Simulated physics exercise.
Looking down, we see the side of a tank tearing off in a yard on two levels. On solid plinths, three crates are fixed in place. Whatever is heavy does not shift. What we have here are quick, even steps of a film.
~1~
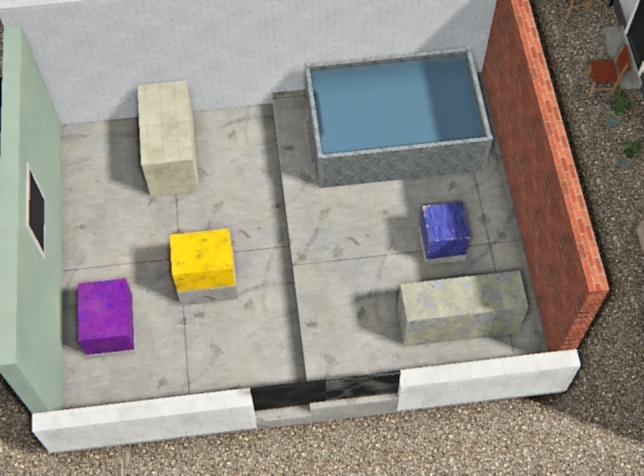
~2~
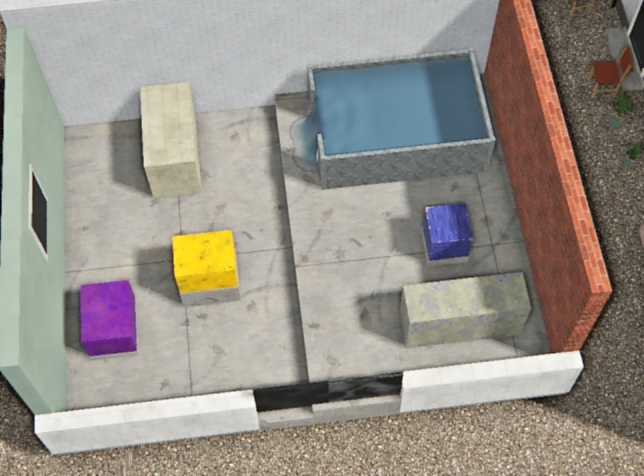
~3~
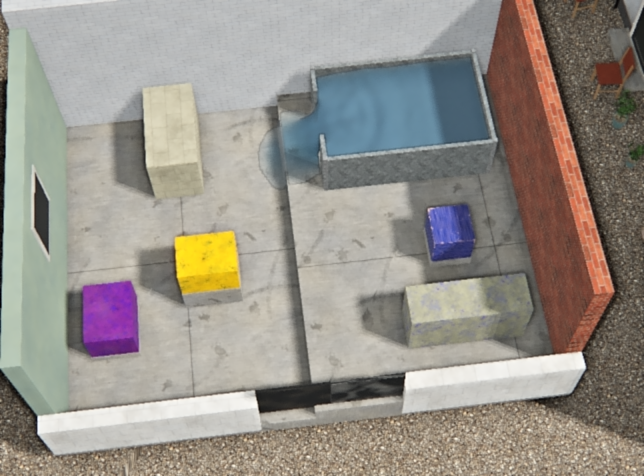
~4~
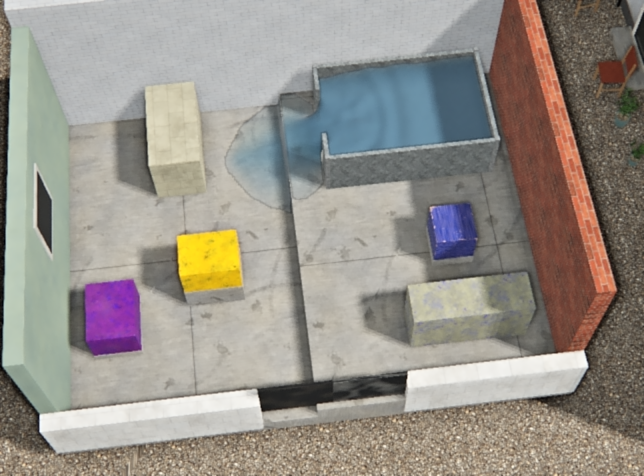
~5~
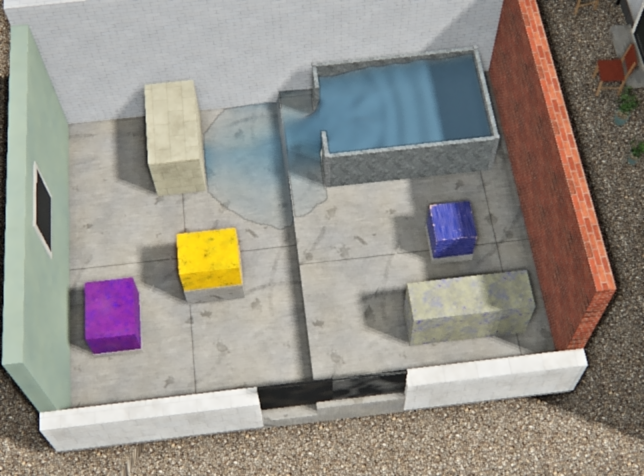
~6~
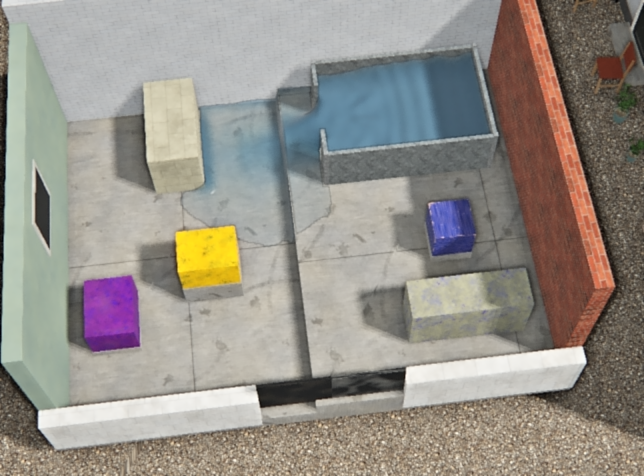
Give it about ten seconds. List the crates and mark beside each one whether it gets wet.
Purple crate - gets wet; yellow crate - stays dry; blue crate - stays dry.
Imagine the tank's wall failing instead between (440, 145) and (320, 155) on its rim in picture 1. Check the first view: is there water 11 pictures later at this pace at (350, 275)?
At that spot: Swamped.
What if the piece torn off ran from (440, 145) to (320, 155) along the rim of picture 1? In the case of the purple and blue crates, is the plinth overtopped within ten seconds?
Purple crate: Overtopped; blue crate: Overtopped.
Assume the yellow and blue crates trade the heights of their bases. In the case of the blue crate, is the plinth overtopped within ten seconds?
Then: The blue crate is not reached.
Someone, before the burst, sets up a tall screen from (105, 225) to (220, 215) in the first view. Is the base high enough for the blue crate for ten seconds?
Blue: Left dry.
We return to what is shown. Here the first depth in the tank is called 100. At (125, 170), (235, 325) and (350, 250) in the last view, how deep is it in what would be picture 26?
About 6 per cent, then 0 per cent, then 0 per cent.
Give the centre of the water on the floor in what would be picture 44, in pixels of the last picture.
Estimate: (252, 205).
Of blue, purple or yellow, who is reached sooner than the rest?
The one in yellow it is.
A moment on, water covers 25 % of the floor; the purple crate water round its plinth, the yellow crate water round its plinth, the blue crate not reached.
Next, water covers 35 % of the floor; the purple crate water round its plinth, the yellow crate water round its plinth, the blue crate not reached.
Then, water covers 50 % of the floor; the purple crate water round its plinth, the yellow crate water round its plinth, the blue crate not reached.
Later, water covers 65 % of the floor; the purple crate water round its plinth, the yellow crate water round its plinth, the blue crate not reached.
In the end, water covers 60 % of the floor; the purple crate was topped, the yellow crate stayed above the water, the blue crate stayed above the water.
